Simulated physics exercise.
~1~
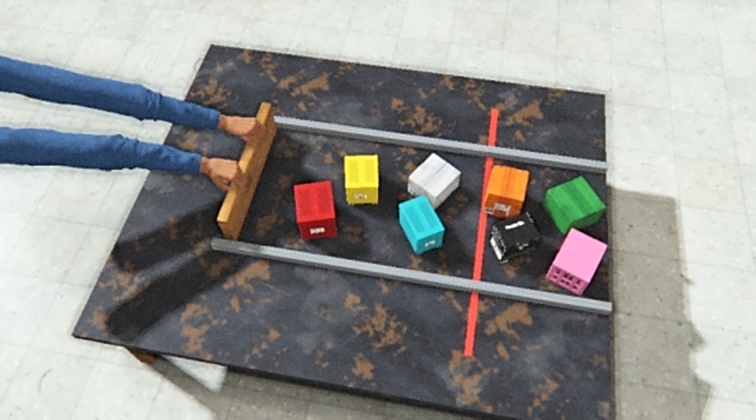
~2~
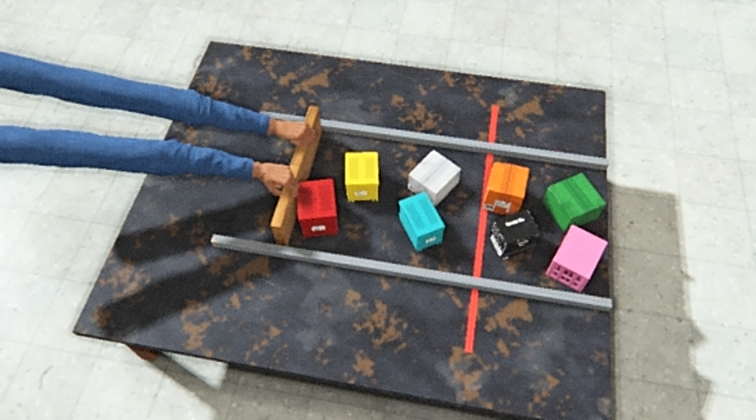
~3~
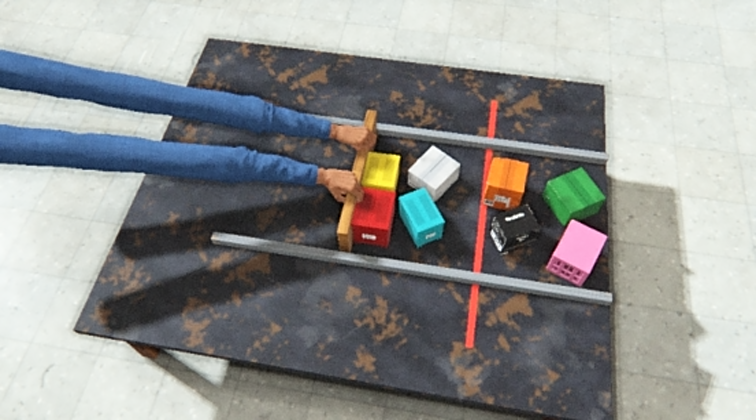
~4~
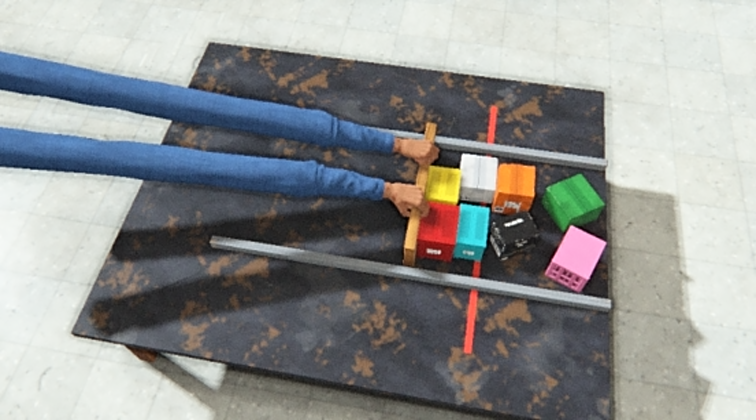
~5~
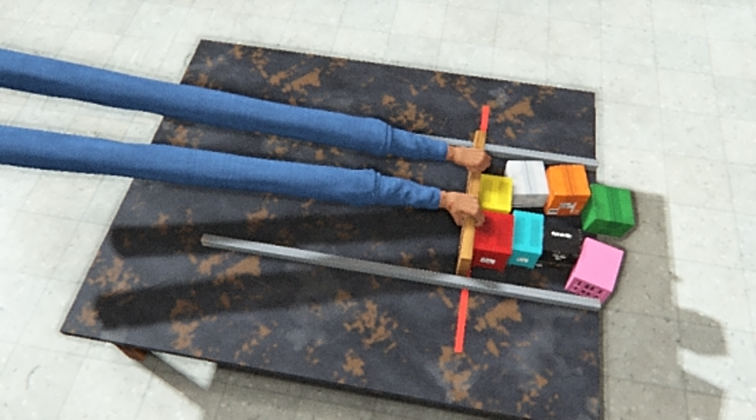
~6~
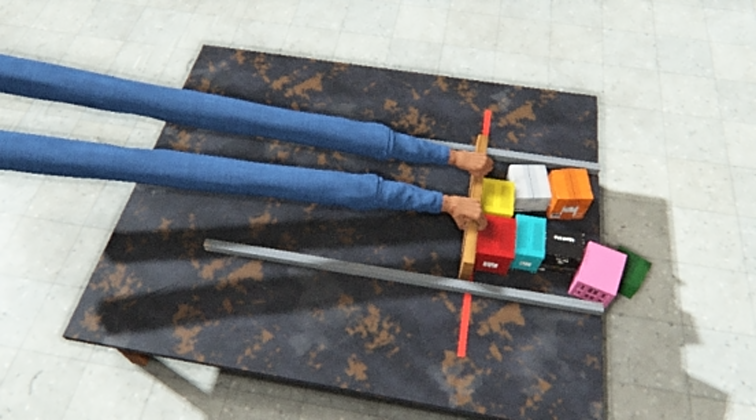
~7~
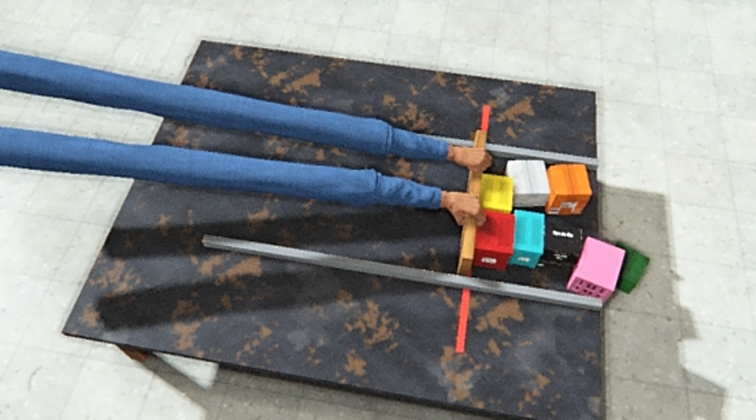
Two hands push a plank right to the red tape, shoving blocks until the green one falls.
